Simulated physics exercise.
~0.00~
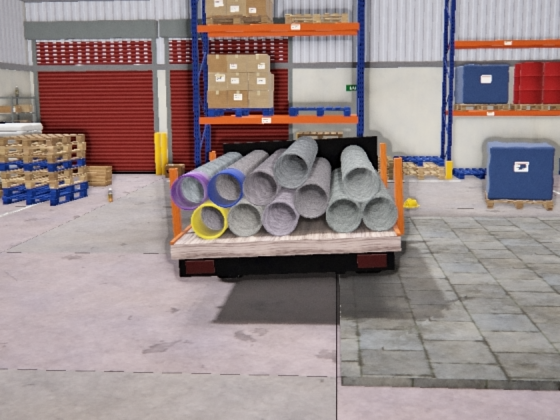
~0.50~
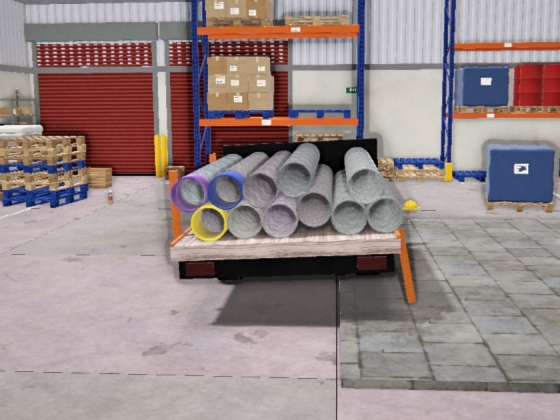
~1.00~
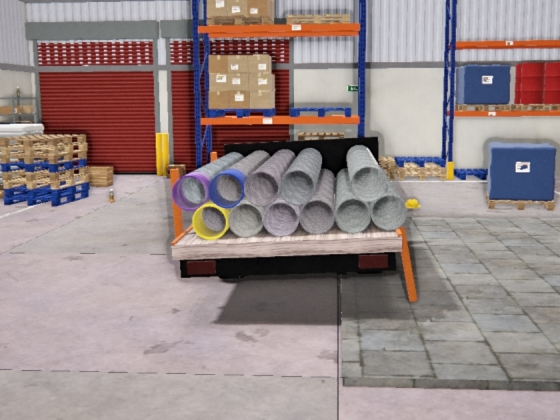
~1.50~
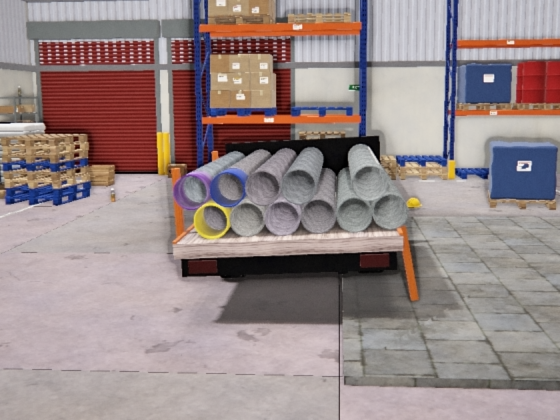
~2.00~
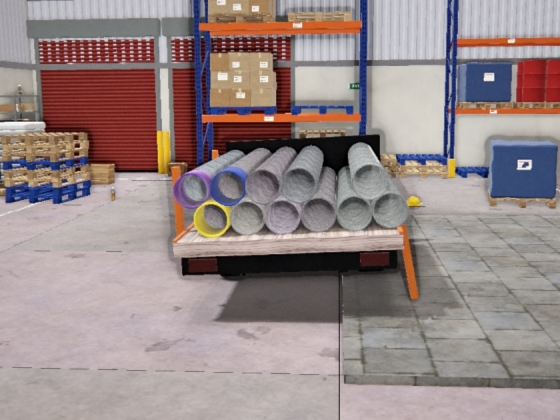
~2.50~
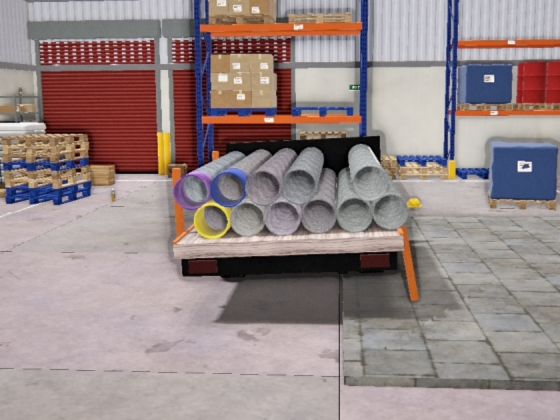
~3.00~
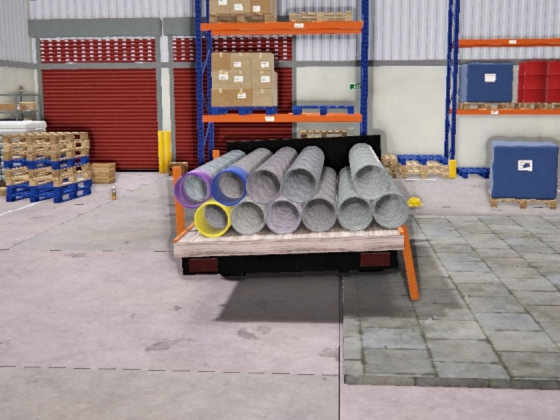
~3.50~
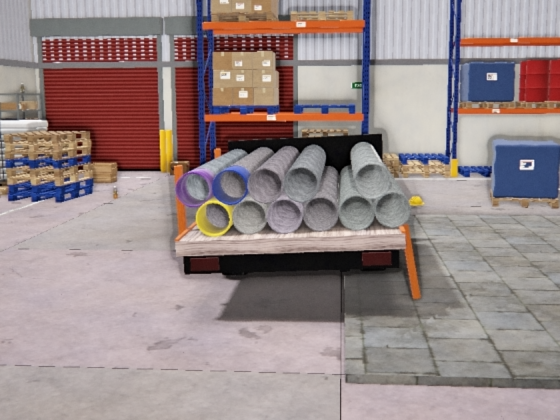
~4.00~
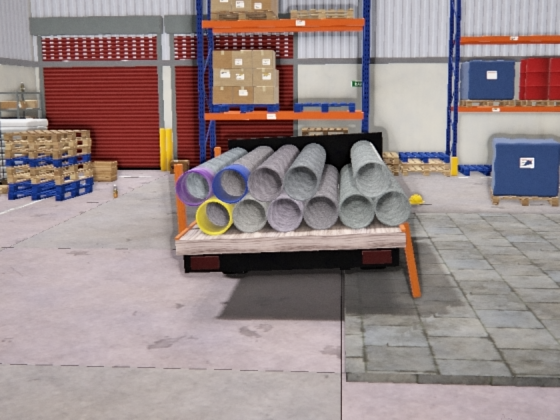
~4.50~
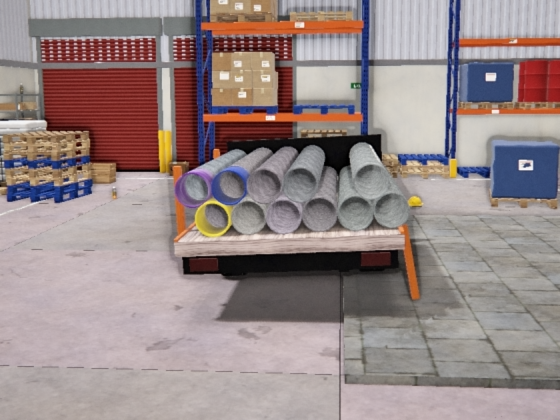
A low trailer stacked with grey pipes, a few ringed in purple, blue and yellow, stood in a warehouse when its right-hand orange posts swung down. The pipes barely shifted, and the whole stack stayed on the deck with none falling off.
